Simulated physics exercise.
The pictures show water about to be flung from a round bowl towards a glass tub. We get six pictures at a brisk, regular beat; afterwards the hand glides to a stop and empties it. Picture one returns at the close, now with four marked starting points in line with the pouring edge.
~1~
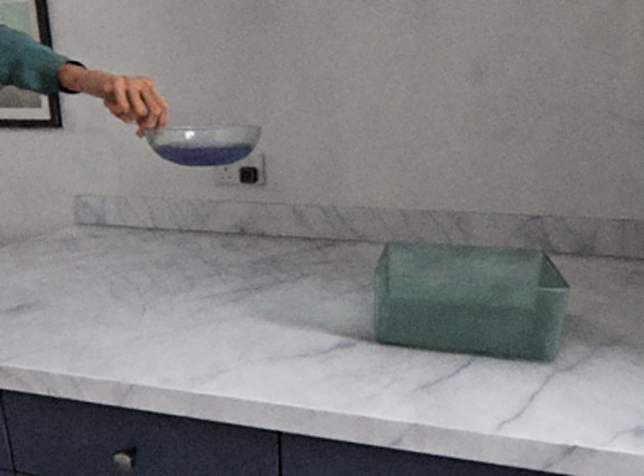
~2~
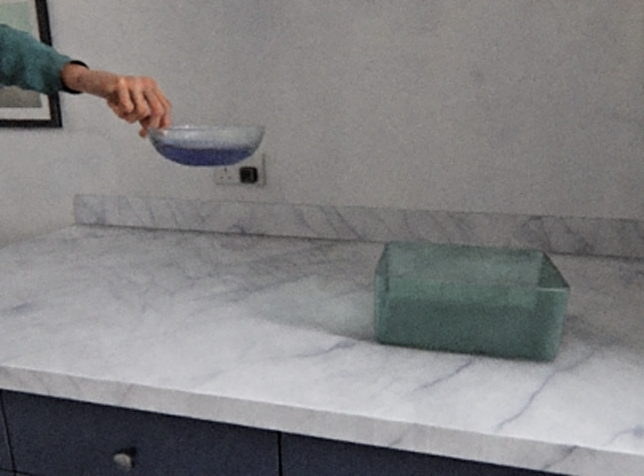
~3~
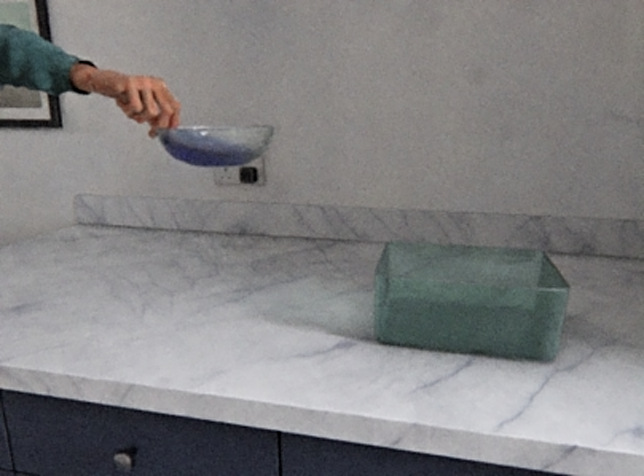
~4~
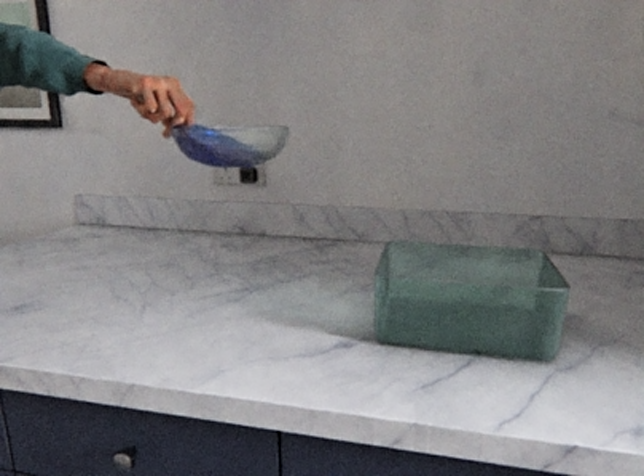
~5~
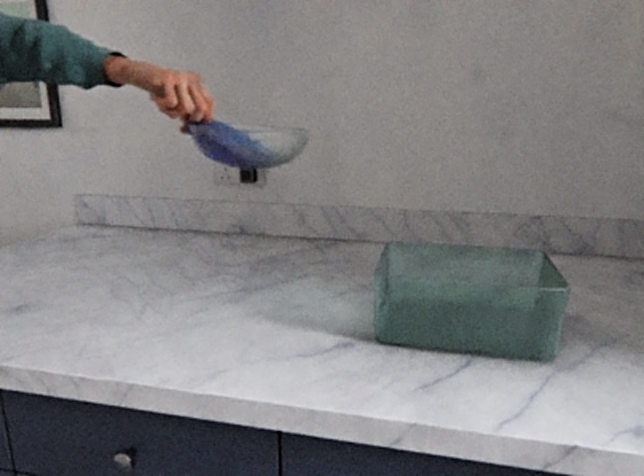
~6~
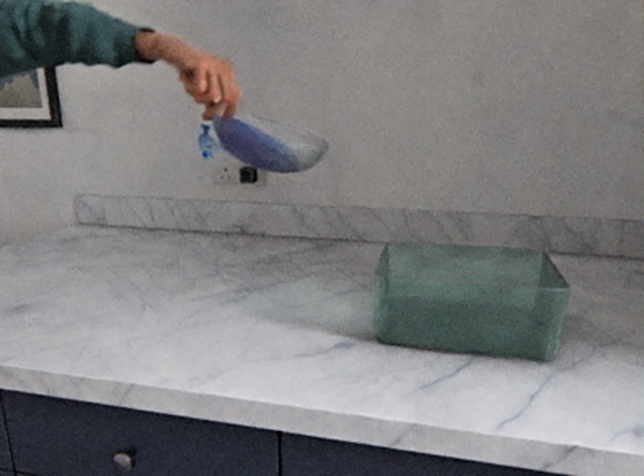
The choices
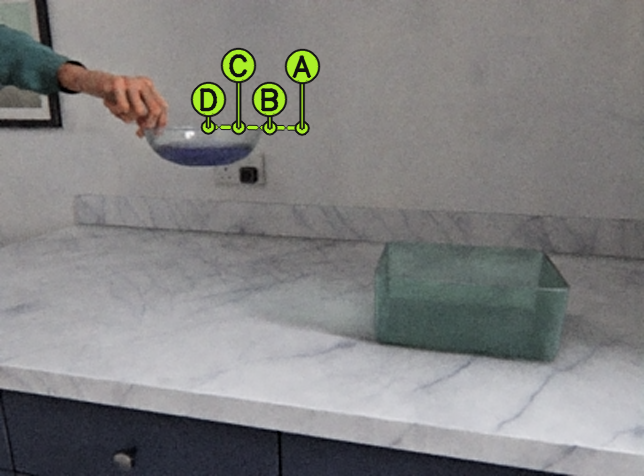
A hand in a green sleeve holds a clear round bowl of blue-purple liquid above a marble counter, left of a green glass tub, and moves it rightward. The liquid surges up the bowl's left side beneath the hand, then the bowl tilts down to the right as a small blue splash hangs outside its left rim.
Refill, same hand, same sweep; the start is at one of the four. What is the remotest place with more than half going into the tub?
That is dot C.
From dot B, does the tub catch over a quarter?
Yes.
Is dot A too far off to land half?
No, that is safe.
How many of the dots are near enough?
Three of the four.
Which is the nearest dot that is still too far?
That is dot D.
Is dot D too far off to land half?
Yes, that goes wrong.
In lime, A at (302, 128); B at (269, 127); C at (238, 127); D at (208, 127).
For dot A, about 84 % lands in the tub, 13 % falls short and 3 % goes beside or beyond.
For dot B, about 77 % lands in the tub, 17 % falls short and 5 % goes beside or beyond.
For dot C, about 64 % lands in the tub, 26 % falls short and 10 % goes beside or beyond.
For dot D, about 37 % lands in the tub, 58 % falls short and 5 % goes beside or beyond.
